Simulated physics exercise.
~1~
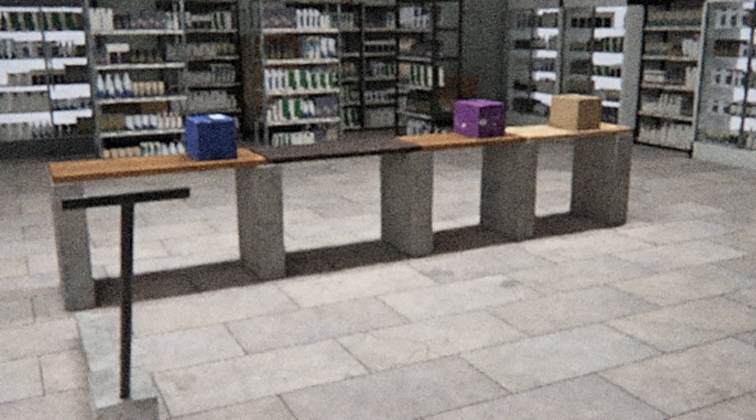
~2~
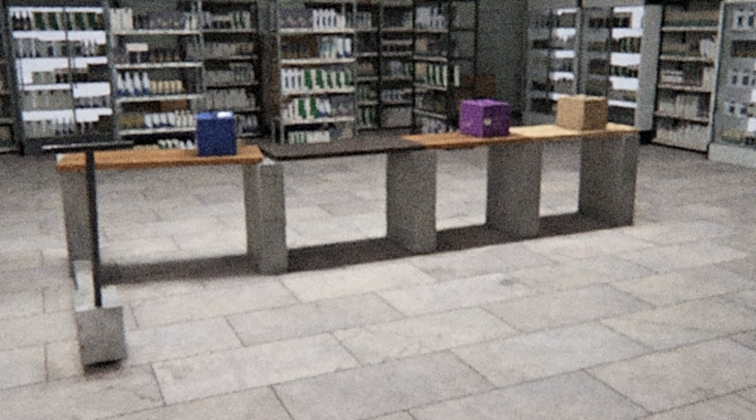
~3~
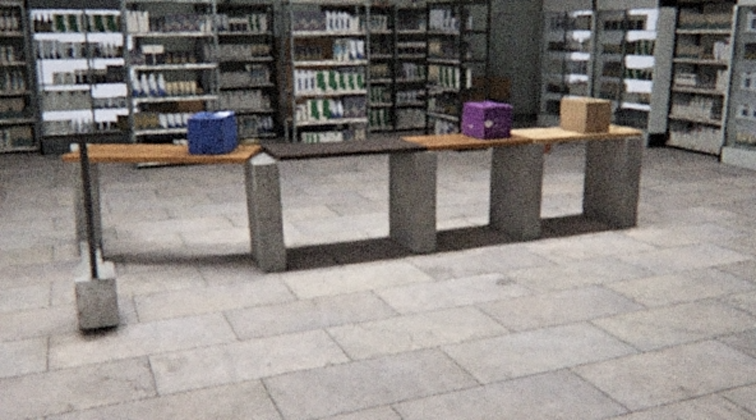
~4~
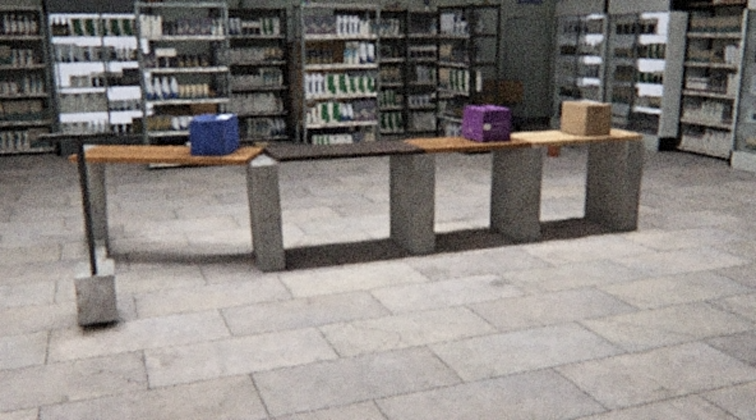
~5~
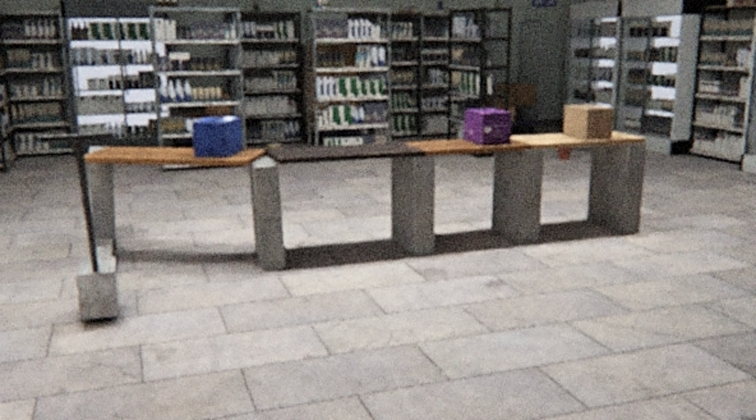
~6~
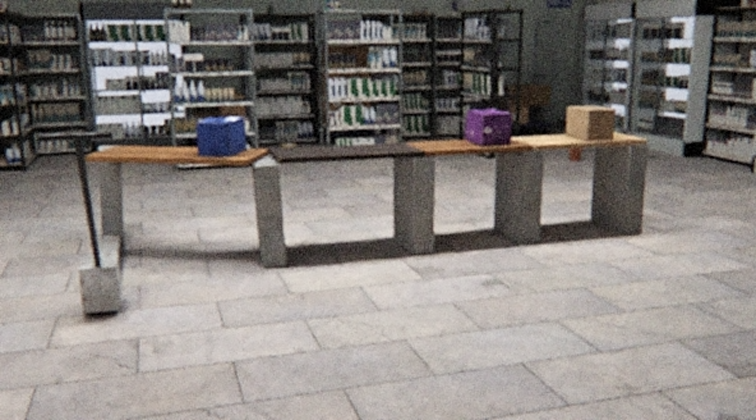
Shop floor with stocked shelves, a dark upright jack nudging a makeshift rack's left end, the boards and coloured cartons staying up.
